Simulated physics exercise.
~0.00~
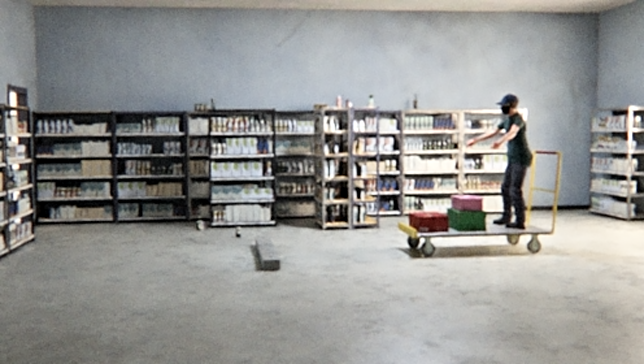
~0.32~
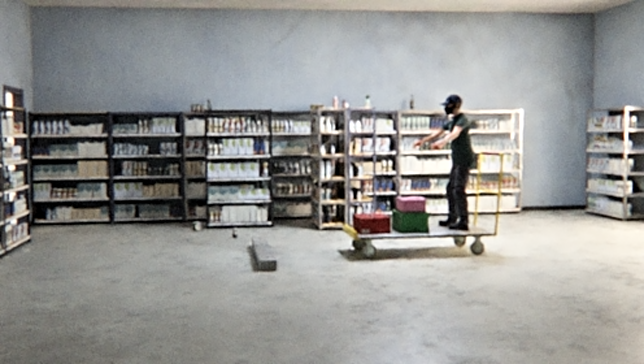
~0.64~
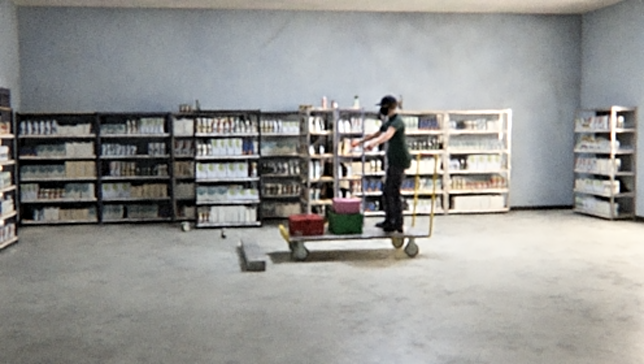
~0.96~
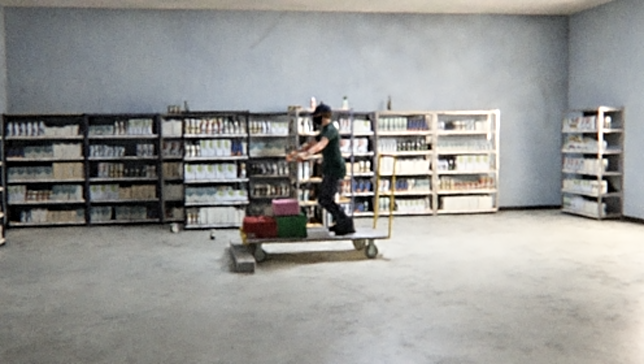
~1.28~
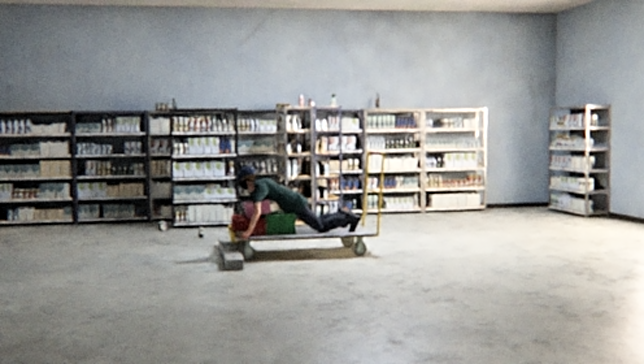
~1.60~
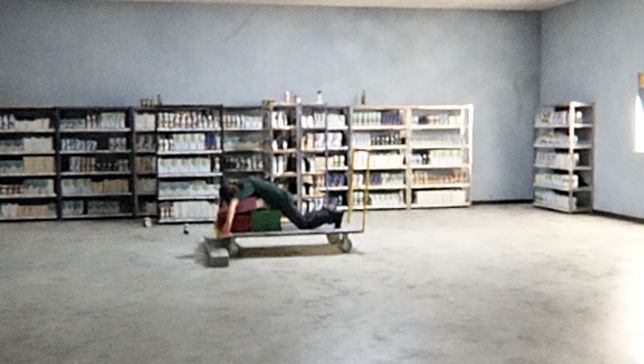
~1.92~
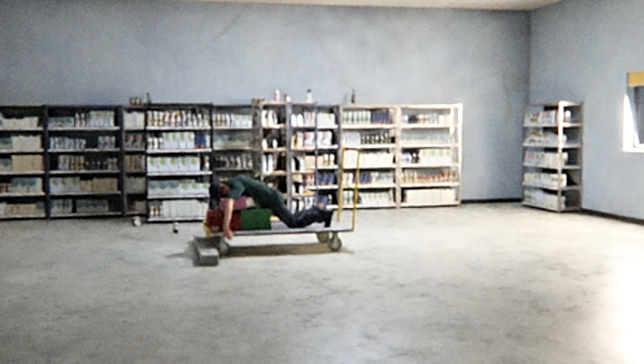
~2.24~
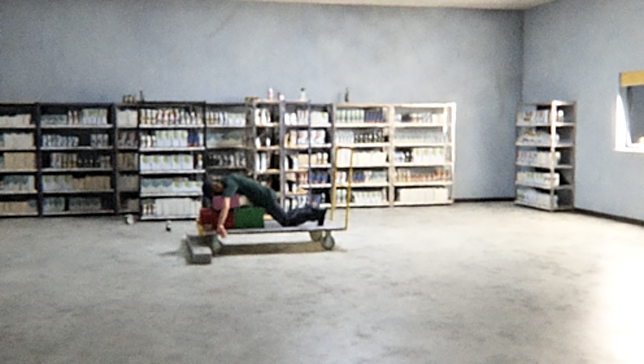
A person in a dark cap rode a flat trolley leftward past shelves, behind red, green and pink containers, until it stopped at a low kerb. The rider pitched forward and ended up sprawled face down over the load, still on the deck.
